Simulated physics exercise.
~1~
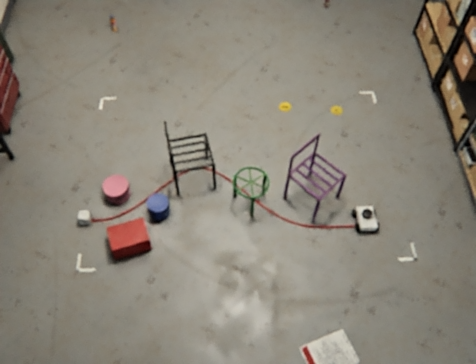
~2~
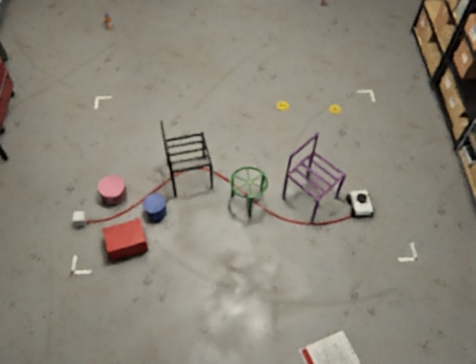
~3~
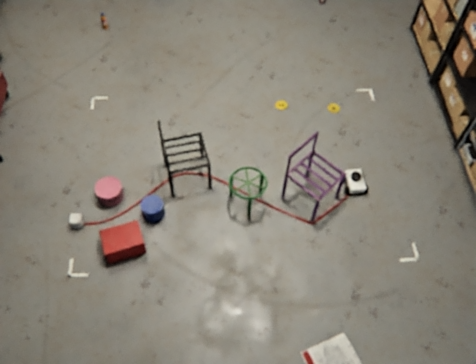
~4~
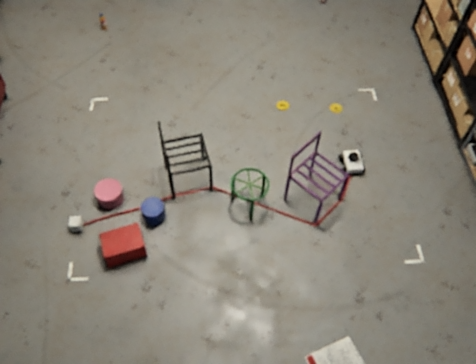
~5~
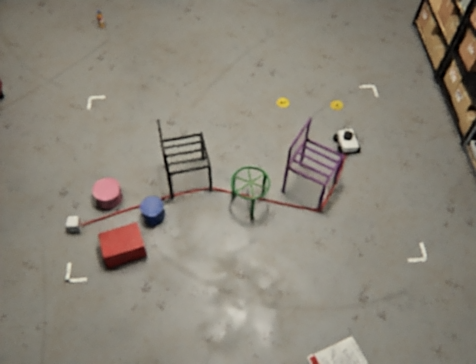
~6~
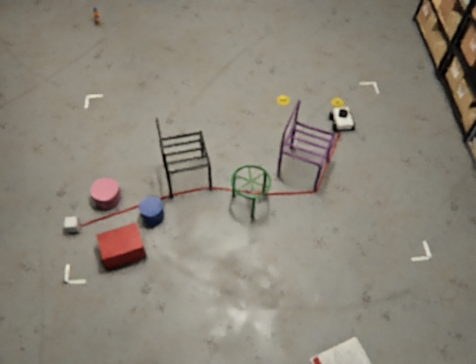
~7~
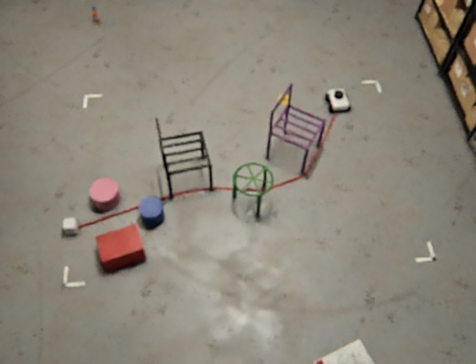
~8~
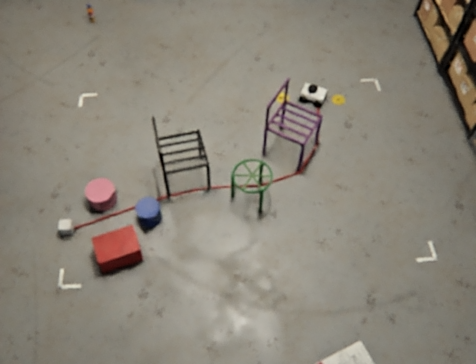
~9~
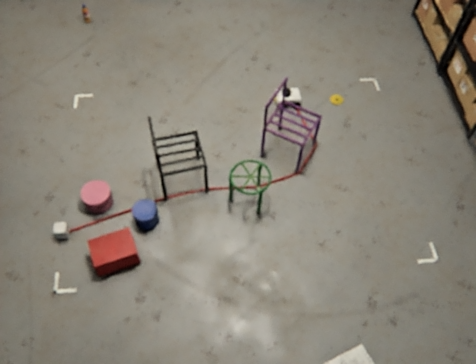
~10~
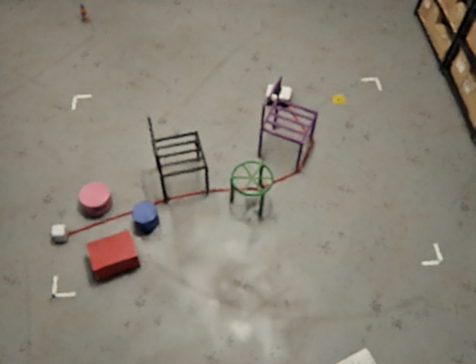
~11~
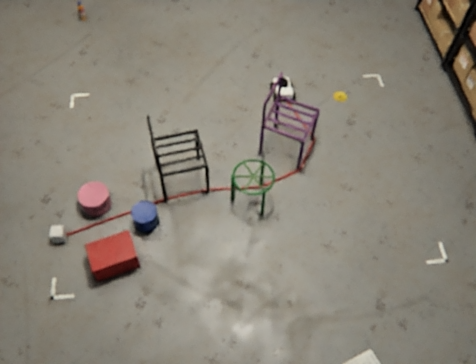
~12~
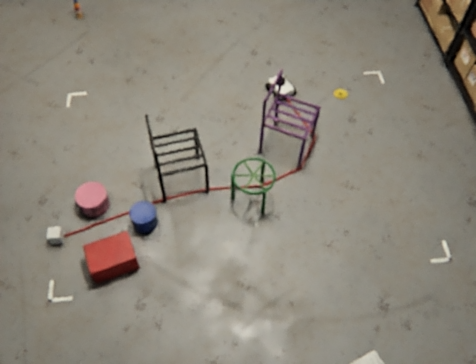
A small white cart drives up, then left, its red lead dragging the purple chair.
